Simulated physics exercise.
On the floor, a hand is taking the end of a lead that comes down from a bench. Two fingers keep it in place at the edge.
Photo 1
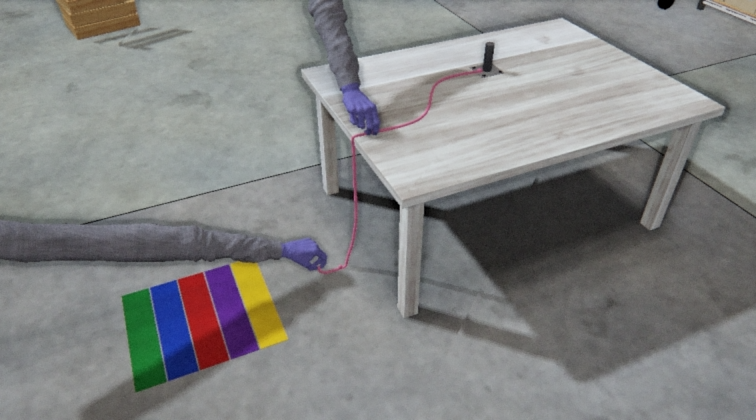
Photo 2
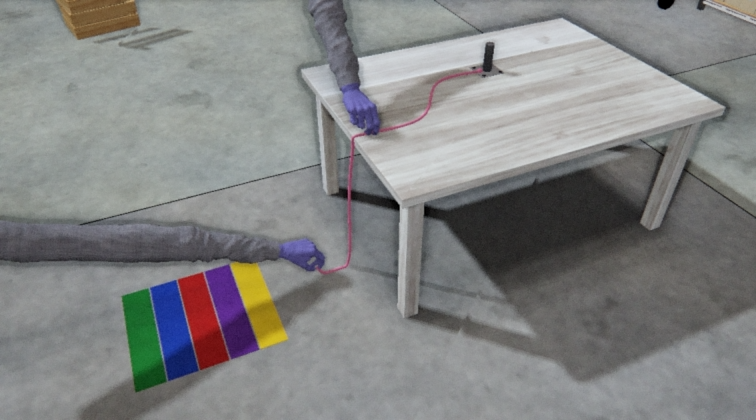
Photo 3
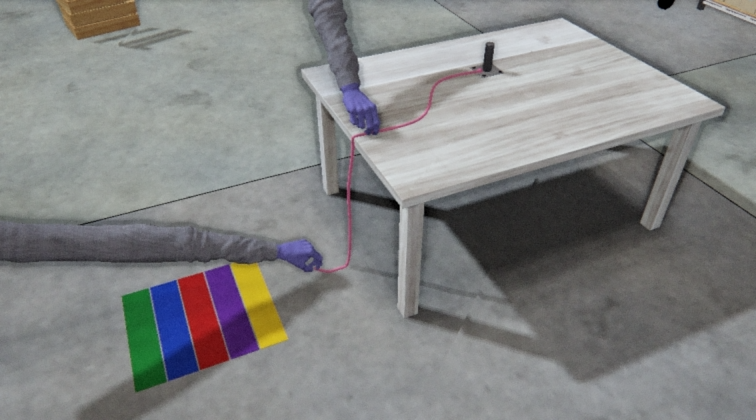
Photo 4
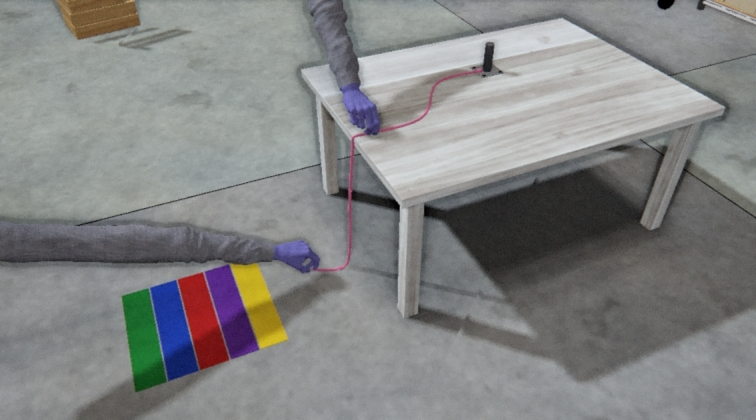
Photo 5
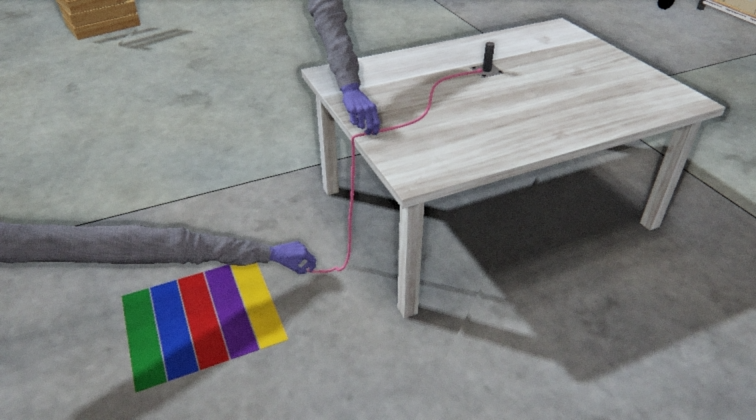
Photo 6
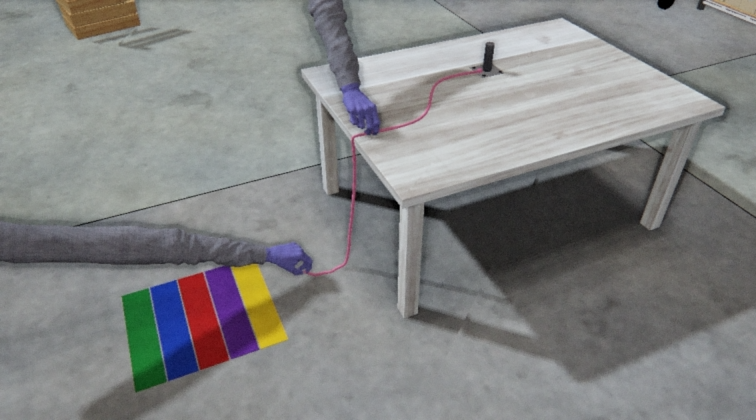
At first, a purple-gloved hand near the floor holds the end of a pink cord that hangs from a pale wooden table, while another gloved hand pins it at the table's edge. The lower hand then shifts very slightly left toward the striped colour mat, while the upper hand stays still.
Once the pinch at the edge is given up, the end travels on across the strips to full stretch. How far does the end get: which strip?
As far as the red strip.
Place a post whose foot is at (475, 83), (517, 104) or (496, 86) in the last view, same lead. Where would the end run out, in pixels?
Going through them in sequence: (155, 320), (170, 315) and finally (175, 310).
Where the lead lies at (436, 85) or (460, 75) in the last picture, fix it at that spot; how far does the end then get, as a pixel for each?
The spots come out as (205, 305) and (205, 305), in that order.
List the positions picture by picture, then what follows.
In the first picture, end (319, 267); yellow (268, 327); purple (240, 337); red (210, 347); blue (180, 357); green (148, 368).
In the second picture, end (317, 268); lead through (456, 76) (430, 100) (401, 126) (352, 153) (349, 209) (350, 255).
In the third picture, end (315, 268).
In the fourth picture, end (312, 269); lead through (456, 76) (430, 100) (401, 126) (352, 153) (350, 209) (349, 255).
In the fifth picture, end (308, 270).
In the sixth picture, end (304, 272); lead through (456, 76) (430, 100) (401, 126) (354, 153) (353, 209) (348, 255).
Early on, end near (257, 286); over yellow.
Midway, end near (221, 298); over purple.
At the end of the slack, end near (200, 304); over red. It gets as far as the red strip.
